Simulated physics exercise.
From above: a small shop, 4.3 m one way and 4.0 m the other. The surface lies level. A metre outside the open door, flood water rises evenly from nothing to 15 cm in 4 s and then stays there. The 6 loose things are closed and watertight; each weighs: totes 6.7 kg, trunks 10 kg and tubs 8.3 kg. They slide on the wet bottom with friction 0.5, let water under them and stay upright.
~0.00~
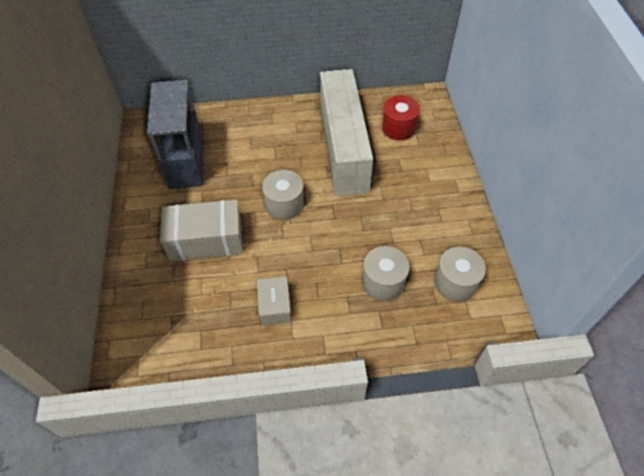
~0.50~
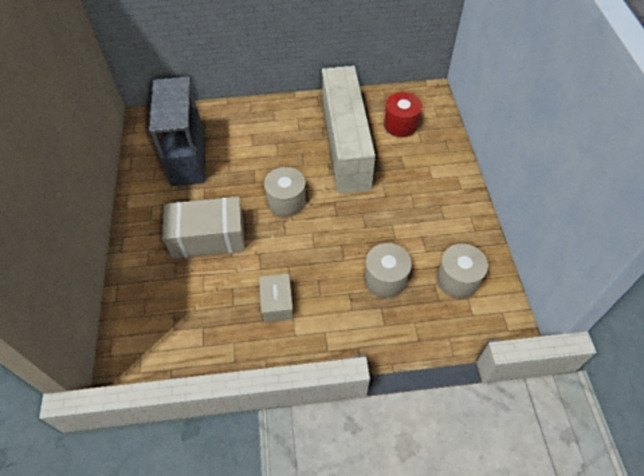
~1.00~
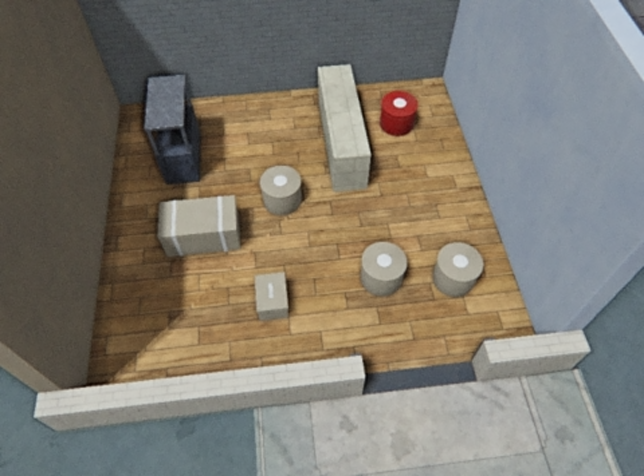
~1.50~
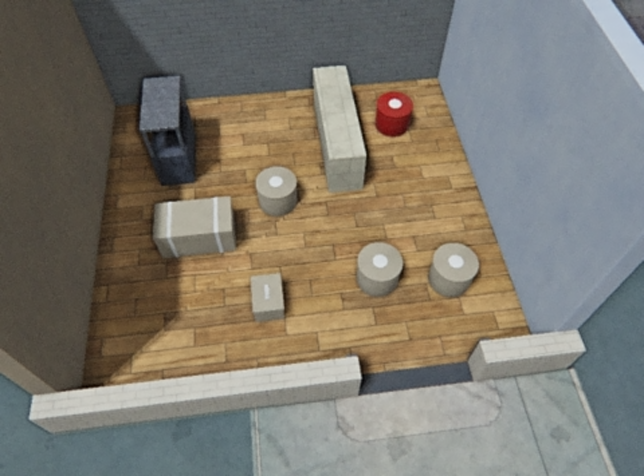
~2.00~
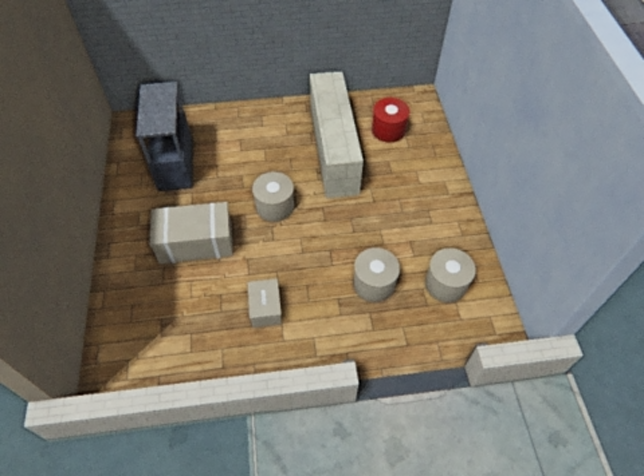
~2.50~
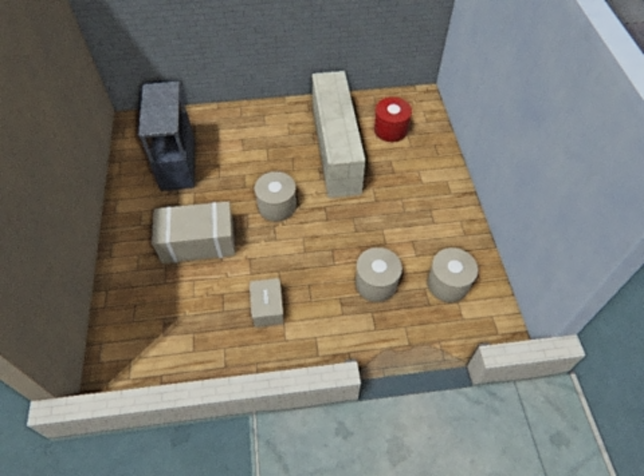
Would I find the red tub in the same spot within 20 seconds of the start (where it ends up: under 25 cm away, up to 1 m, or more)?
Red tub moves a short way.
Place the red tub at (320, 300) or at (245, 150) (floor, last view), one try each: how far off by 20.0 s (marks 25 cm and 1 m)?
In that order: It travels far; it moves a short way.
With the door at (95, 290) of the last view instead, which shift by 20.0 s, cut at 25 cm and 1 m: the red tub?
Then the red tub slides a little.
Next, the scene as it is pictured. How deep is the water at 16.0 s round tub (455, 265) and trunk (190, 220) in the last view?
About 11 and 5 cm.
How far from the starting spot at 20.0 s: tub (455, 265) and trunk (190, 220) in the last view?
In turn: 250 cm, 140 cm.
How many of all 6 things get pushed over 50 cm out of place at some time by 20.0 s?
5 of them.
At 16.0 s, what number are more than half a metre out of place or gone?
5 of them.
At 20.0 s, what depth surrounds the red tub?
About 12 cm.
After 4.0 s the red tub is near (394, 110), 0.0 m from its start, aground; 0 afloat.
After 9.0 s the red tub is near (402, 99), 0.2 m from its start, afloat; 2 afloat.
After 16.0 s the red tub is near (401, 74), 0.6 m from its start, afloat; 5 afloat.
After 20.0 s the red tub is near (385, 75), 0.6 m from its start, afloat; 6 afloat.
